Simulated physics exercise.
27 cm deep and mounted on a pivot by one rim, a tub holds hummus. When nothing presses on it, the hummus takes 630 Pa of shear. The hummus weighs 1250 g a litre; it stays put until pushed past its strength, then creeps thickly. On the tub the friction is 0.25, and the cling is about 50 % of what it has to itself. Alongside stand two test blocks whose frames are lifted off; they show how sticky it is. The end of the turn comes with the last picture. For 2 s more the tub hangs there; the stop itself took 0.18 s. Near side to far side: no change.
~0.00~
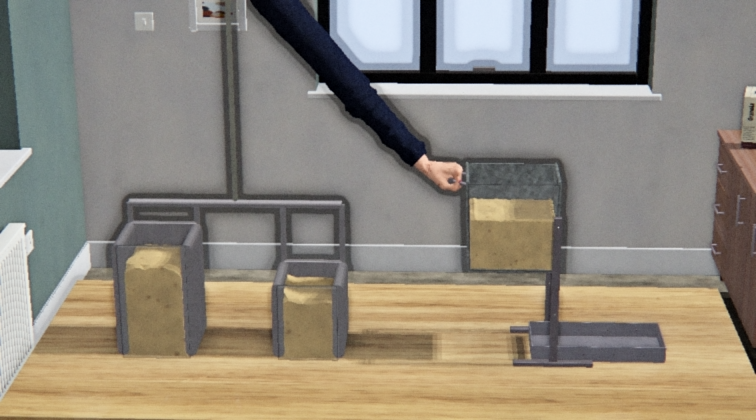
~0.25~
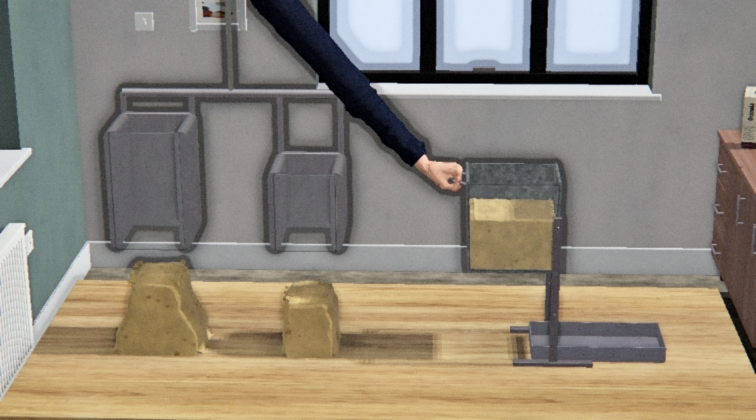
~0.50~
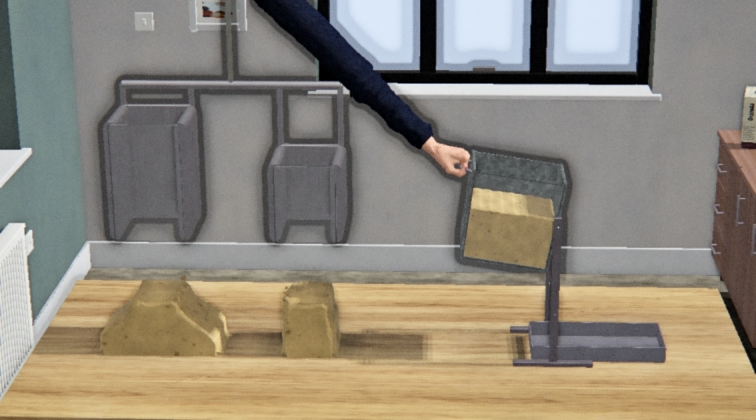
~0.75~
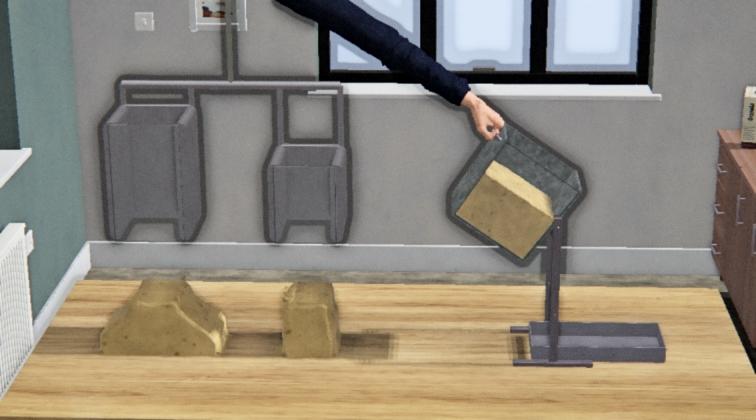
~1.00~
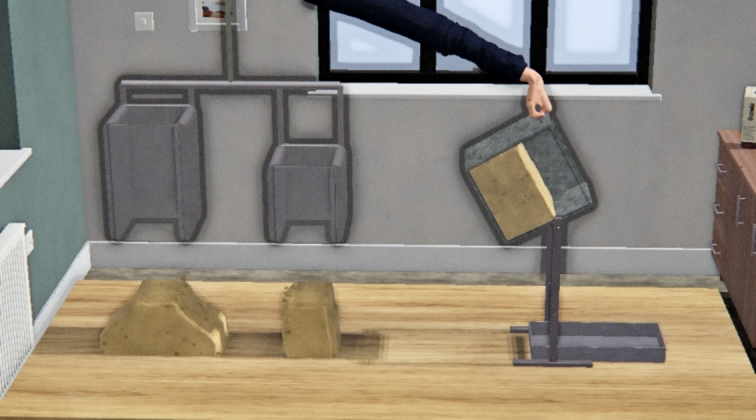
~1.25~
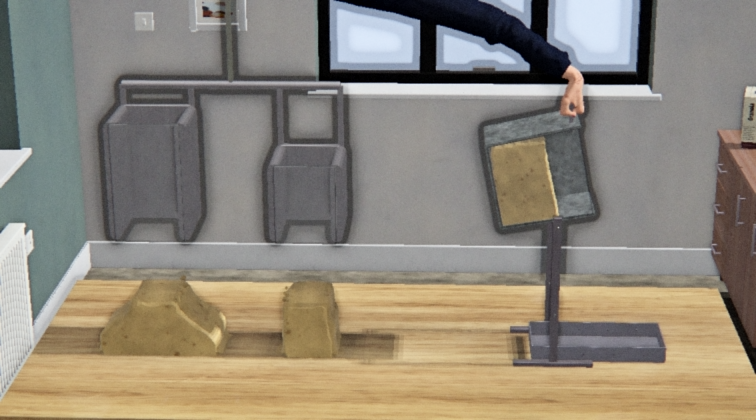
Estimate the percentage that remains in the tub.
Something like 100 % remains.
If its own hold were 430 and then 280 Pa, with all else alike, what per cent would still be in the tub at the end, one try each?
You'd see 100 percent the first time and 75 percent the second.
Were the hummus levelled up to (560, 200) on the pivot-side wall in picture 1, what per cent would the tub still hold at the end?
That works out near 100 %.
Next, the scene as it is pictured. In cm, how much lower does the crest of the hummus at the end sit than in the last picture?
The top ends up some 3 cm below its level in the last picture.
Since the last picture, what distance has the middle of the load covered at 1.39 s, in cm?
1 cm.
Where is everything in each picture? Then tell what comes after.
Handle-side rim at (469, 183), tilt 0 degrees; crest of the hummus at (529, 220); block heights 30 cm, 19 cm (left to right), in the first picture.
Handle-side rim at (469, 183), tilt 0 degrees; crest of the hummus at (529, 220); block heights 24 cm, 19 cm (left to right), in the second picture.
Handle-side rim at (476, 171), tilt 9 degrees; crest of the hummus at (476, 208); block heights 19 cm, 19 cm (left to right), in the third picture.
Handle-side rim at (507, 141), tilt 35 degrees; crest of the hummus at (486, 175); block heights 19 cm, 19 cm (left to right), in the fourth picture.
Handle-side rim at (551, 127), tilt 62 degrees; crest of the hummus at (518, 150); block heights 19 cm, 19 cm (left to right), in the fifth picture.
Handle-side rim at (580, 129), tilt 79 degrees; crest of the hummus at (541, 143); block heights 19 cm, 19 cm (left to right), in the sixth picture.
After 1.39 s, the tub is at 79 degrees and holds 100 %.
After 1.56 s, the tub is at 79 degrees and holds 100 %.
After 1.73 s, the tub is at 79 degrees and holds 100 %.
After 1.90 s, the tub is at 79 degrees and holds 100 %.
After 3.25 s, the tub is at 79 degrees and holds 100 %.
